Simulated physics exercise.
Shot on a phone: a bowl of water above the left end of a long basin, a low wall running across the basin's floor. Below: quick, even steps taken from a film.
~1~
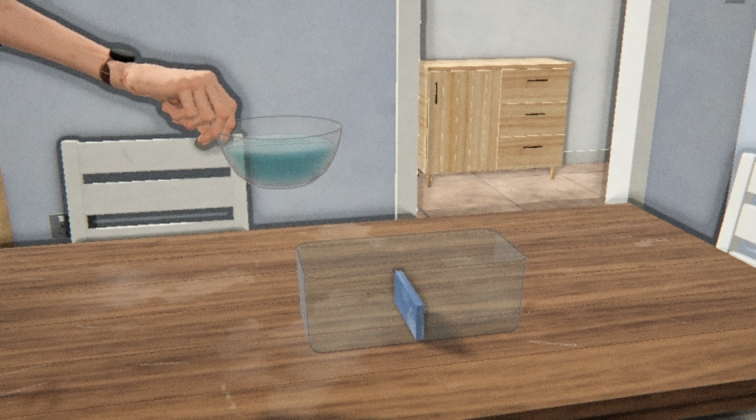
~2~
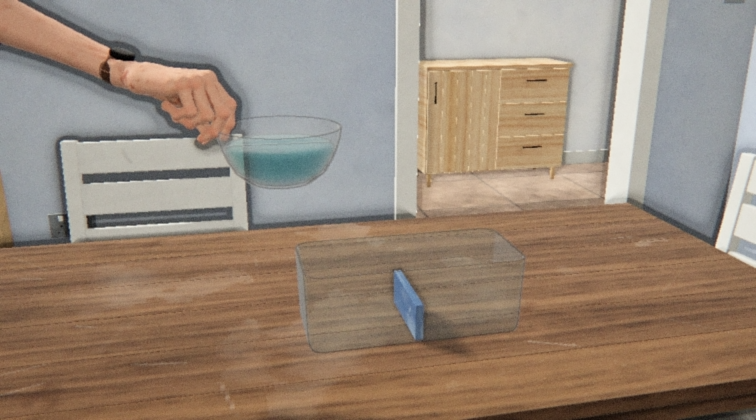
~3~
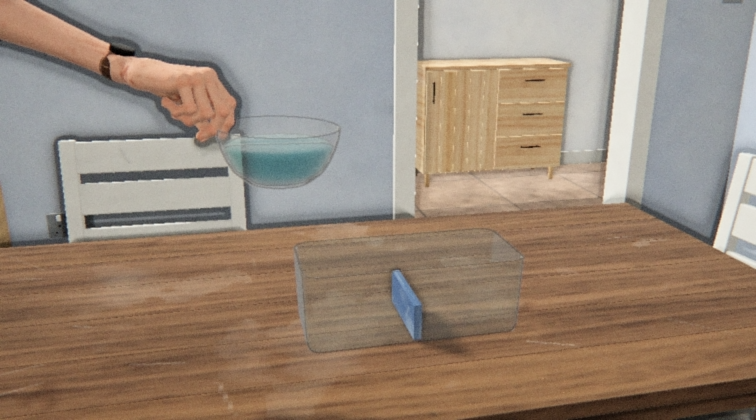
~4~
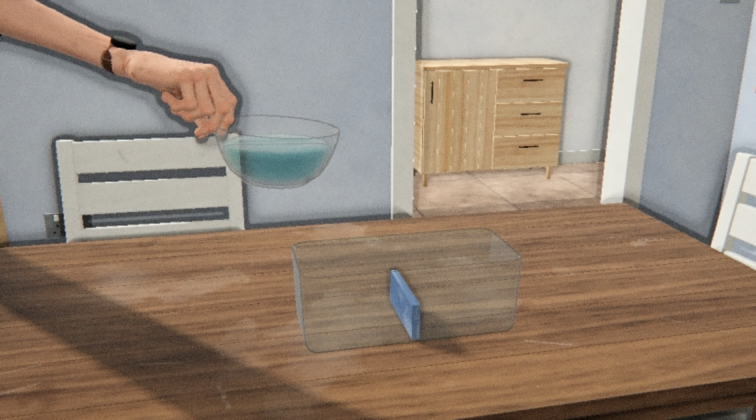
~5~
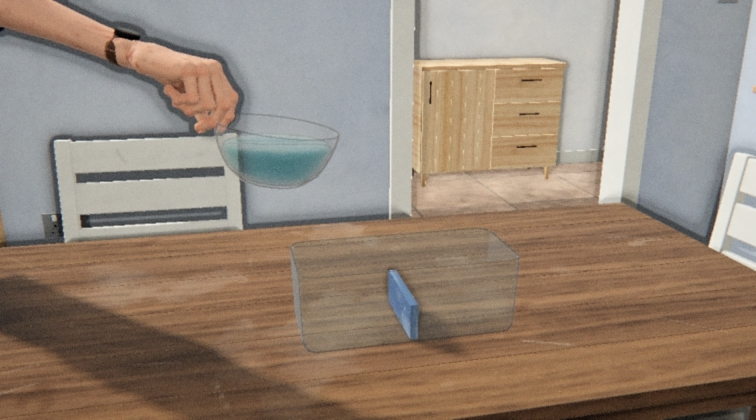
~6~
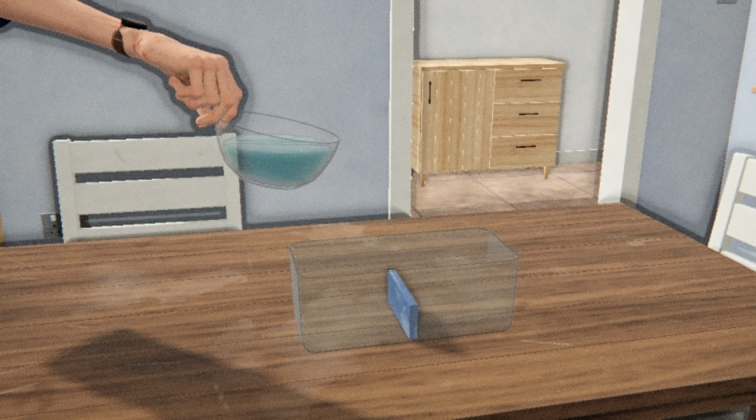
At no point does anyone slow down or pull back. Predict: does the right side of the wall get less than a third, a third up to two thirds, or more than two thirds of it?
Below a third.
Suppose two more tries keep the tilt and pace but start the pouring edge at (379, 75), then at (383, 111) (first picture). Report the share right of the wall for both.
Estimate, first then second: 70 per cent and 70 per cent.
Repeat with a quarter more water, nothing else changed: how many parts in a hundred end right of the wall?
About 10 parts in a hundred, give or take.
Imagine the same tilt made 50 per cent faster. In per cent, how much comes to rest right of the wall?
Near 10 in a hundred.
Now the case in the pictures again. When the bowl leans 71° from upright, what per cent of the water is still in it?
Remaining share, estimated: 45 %.
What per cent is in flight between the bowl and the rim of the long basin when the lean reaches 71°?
Roughly 45 percent.
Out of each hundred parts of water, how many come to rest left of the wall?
About 95 per cent.
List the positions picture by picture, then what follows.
In the first frame, it leans 0°; its right rim is at (341, 126); the water meets the walls at (224, 147) and (335, 141); the long basin's rim runs from (301, 262) to (510, 244); the wall's top is at (409, 288).
In the second frame, it leans 1°; its right rim is at (340, 126); the water meets the walls at (223, 145) and (335, 141).
In the third frame, it leans 2°; its right rim is at (339, 128); the water meets the walls at (222, 145) and (333, 142).
In the fourth frame, it leans 5°; its right rim is at (338, 130); the water meets the walls at (221, 144) and (332, 142).
In the fifth frame, it leans 9°; its right rim is at (338, 134); the water meets the walls at (220, 143) and (332, 143).
In the sixth frame, it leans 13°; its right rim is at (338, 139); the water meets the walls at (222, 143) and (332, 143).
A moment on, the bowl is tipped part way and 45 per cent is still to pour, 12 is left of the wall and 0 right of it.
Next, the bowl is tipped right over and 2 per cent is still to pour, 87 is left of the wall and 1 right of it.
Then the bowl is tipped right over and 0 per cent is still to pour, 95 is left of the wall and 3 right of it.
Later the bowl is tipped right over and 0 per cent is still to pour, 95 is left of the wall and 3 right of it.
In the end 95 per cent lies left of the wall, 3 right of it and 2 outside.
